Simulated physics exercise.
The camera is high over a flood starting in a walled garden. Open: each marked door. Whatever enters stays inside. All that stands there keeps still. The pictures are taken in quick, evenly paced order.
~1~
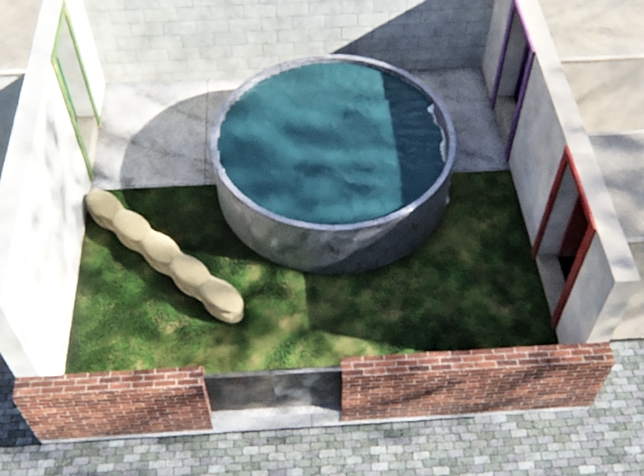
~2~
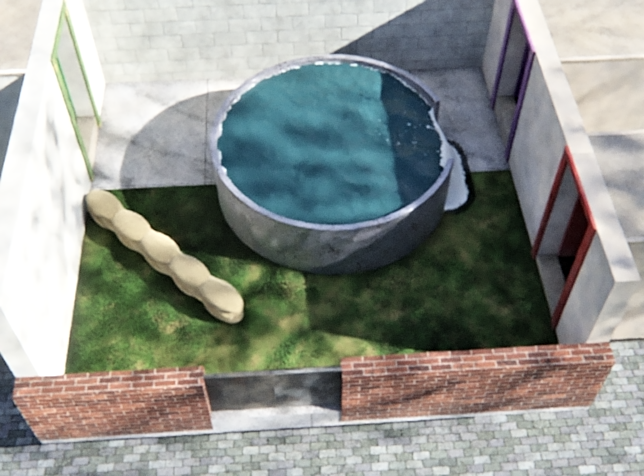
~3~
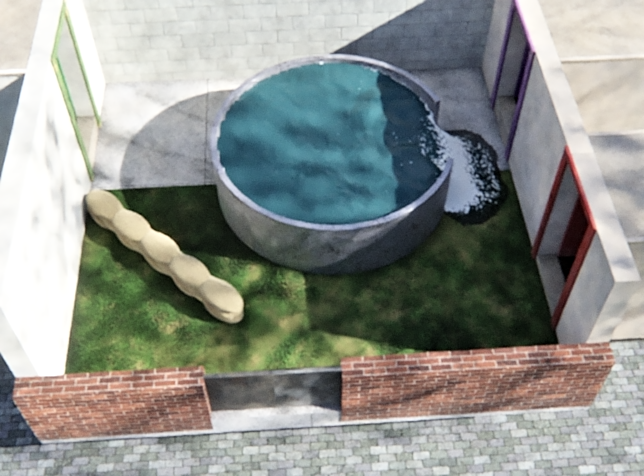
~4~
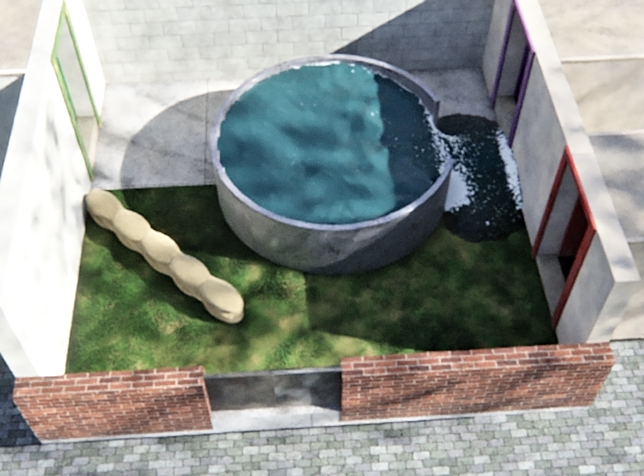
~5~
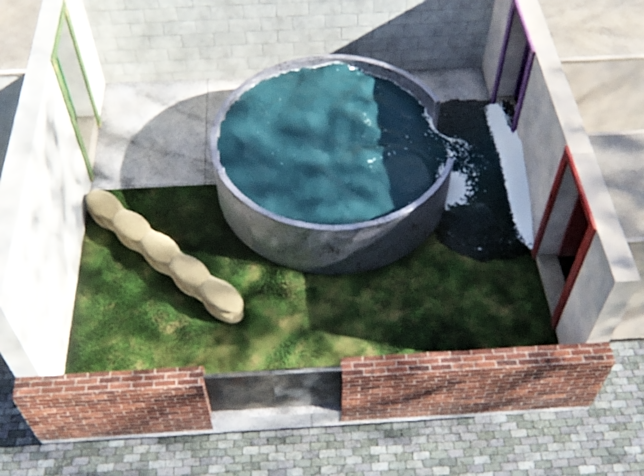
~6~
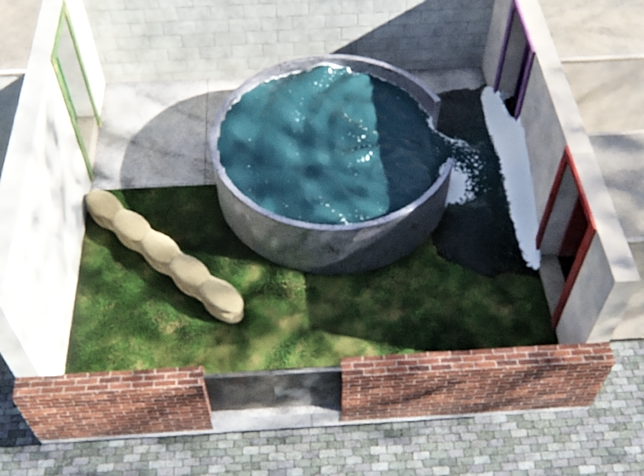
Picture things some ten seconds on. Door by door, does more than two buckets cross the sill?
Result: The green door will not count as flooded. The purple door will count as flooded. The red door will count as flooded.
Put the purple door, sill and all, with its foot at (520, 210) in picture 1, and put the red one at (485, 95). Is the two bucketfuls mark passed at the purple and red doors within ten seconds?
As it turns out, the purple door spills past but the red door spills past.
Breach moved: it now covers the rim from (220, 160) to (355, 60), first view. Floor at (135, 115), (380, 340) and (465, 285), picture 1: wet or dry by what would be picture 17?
Taking each in turn, they come out watered, kept dry, kept dry.
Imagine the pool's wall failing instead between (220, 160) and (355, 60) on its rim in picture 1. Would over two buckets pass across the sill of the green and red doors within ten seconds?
Green: Beyond the mark, red: Beyond the mark.
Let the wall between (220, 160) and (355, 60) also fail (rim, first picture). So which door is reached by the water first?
That is the one in green.
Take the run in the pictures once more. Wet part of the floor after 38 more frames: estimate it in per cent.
About 95 in a hundred.
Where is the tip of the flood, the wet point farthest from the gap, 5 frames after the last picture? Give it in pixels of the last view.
My best guess is about (568, 377).
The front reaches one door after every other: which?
The green-painted one.
A moment on, water covers 25 % of the floor; the green door not reached, the purple door over two buckets in, the red door wet at the sill, nothing in.
Next, water covers 40 % of the floor; the green door not reached, the purple door far over two buckets in, the red door under two buckets in.
Then, water covers 70 % of the floor; the green door wet at the sill, nothing in, the purple door far over two buckets in, the red door under two buckets in.
Later, water covers 95 % of the floor; the green door wet at the sill, nothing in, the purple door far over two buckets in, the red door over two buckets in.
In the end, water covers 95 % of the floor; the green door wet at the sill, nothing in, the purple door far over two buckets in, the red door over two buckets in.
